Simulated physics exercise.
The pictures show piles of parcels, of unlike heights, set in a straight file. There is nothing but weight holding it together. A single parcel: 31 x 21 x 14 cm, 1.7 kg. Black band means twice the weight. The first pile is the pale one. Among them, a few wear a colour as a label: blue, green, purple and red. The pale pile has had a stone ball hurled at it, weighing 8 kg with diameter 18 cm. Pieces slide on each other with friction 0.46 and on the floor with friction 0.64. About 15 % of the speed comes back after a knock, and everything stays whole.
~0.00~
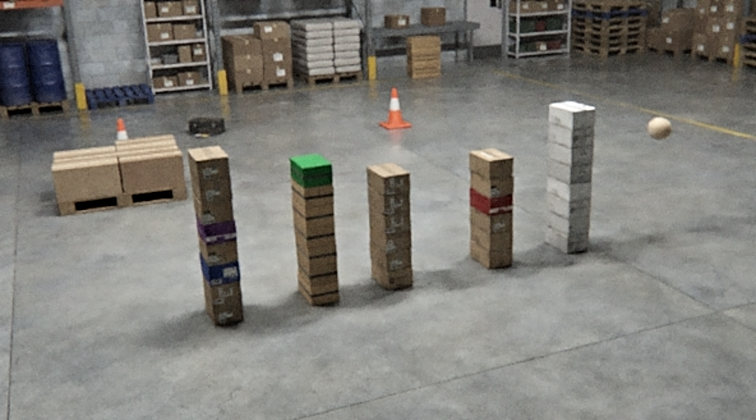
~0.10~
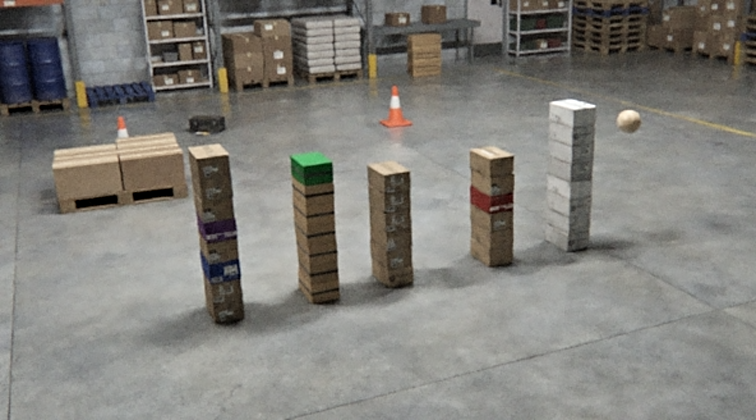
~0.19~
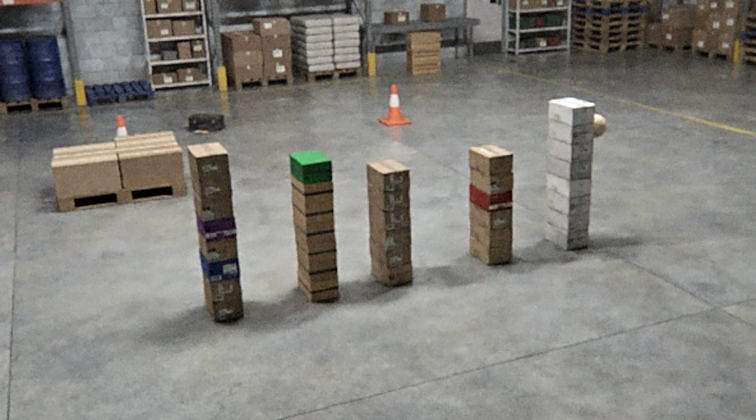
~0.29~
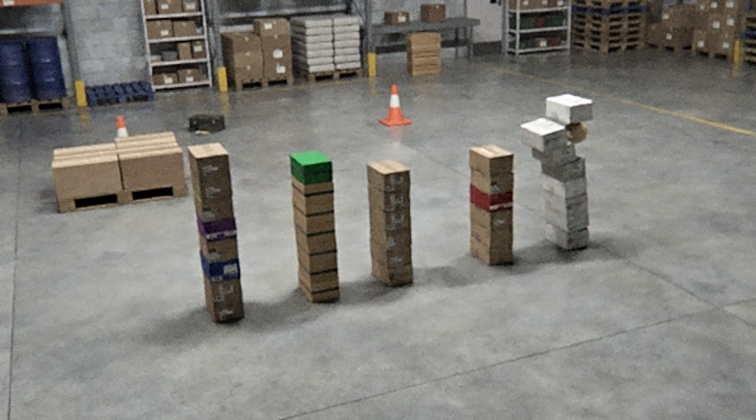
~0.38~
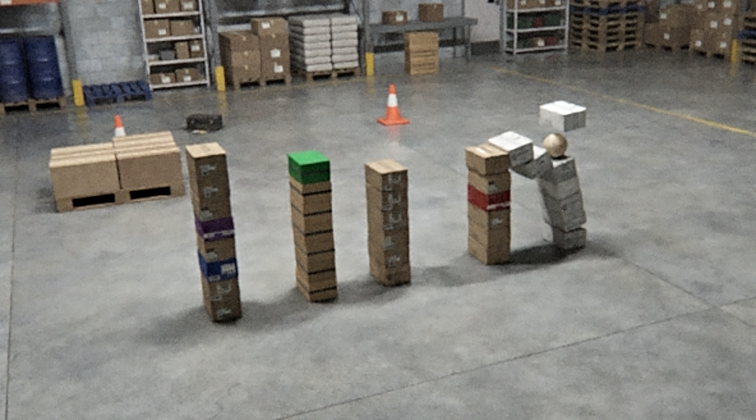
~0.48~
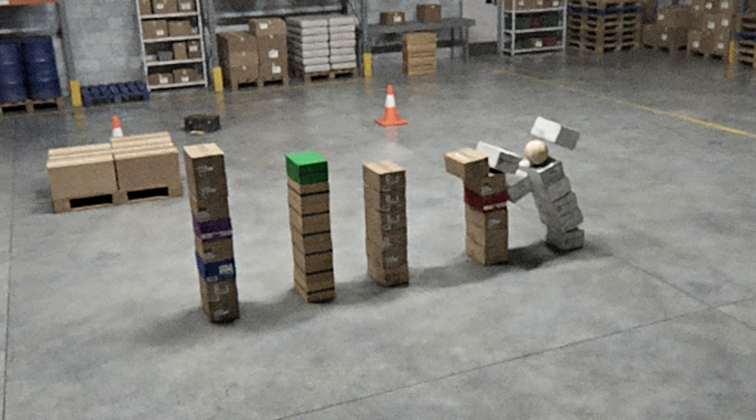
A pale ball flew in from the right and struck the tall white stack of boxes, which buckled leftward into the neighbouring brown stack, pushing its top box left while the other three stacks stood still.
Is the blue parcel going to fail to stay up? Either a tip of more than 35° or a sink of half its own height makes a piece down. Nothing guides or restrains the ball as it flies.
No, it ends up fine.
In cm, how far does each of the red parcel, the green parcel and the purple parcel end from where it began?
The red one ends around 55 cm from its start, the green one around 0 cm and the purple one around 0 cm.
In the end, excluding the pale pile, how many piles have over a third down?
All told, the figure is 1.
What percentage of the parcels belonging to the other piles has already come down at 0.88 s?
5 percent by then.
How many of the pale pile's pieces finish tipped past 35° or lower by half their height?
I count 7 of the pale pieces.
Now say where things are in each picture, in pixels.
In the first picture (each place is the centre of the face we see best), ball (660, 129) 70 cm from contact, 3.6 m/s; blue parcel (225, 274); red parcel (502, 205); purple parcel (221, 233); the others all in place.
The second picture shows ball (629, 122) 38 cm from contact, 3.4 m/s; blue parcel (225, 272).
The third picture shows ball (595, 126) 6 cm from contact, 3.4 m/s; blue parcel (224, 270).
The fourth picture shows ball (575, 132) after contact, 1.7 m/s; blue parcel (225, 271); the others all in place.
The fifth picture shows ball (556, 145) after contact, 1.9 m/s; blue parcel (223, 270); one has shifted.
The sixth picture shows ball (536, 152) after contact, 1.6 m/s; blue parcel (220, 271); red parcel (496, 202) moved 13 mm; green parcel (314, 173); steepest lean 6°, the parcel at (477, 169); 3 have shifted.
By 0.56 s, 3 of the pale pile down; none of the 27 other parcels down, 5 disturbed; blue parcel unmoved; red parcel tilted 5°.
By 0.72 s, 7 of the pale pile down; 1 of the 27 other parcels down; blue parcel unmoved; red parcel tilted 13°.
By 0.88 s, 7 of the pale pile down; 2 of the 27 other parcels down; blue parcel unmoved; red parcel tilted 26°, 9 cm lower.
By 1.42 s, 7 of the pale pile down; 5 of the 27 other parcels down; blue parcel unmoved; red parcel tilted 51°, 19 cm lower.
When it is over (2.1 s), 7 of the pale pile down; 5 of the 27 other parcels down; blue parcel unmoved; red parcel tilted 46°, 23 cm lower; purple parcel unmoved. In pixels of the last frame, middles, blue parcel near (215, 263), red parcel near (427, 236).
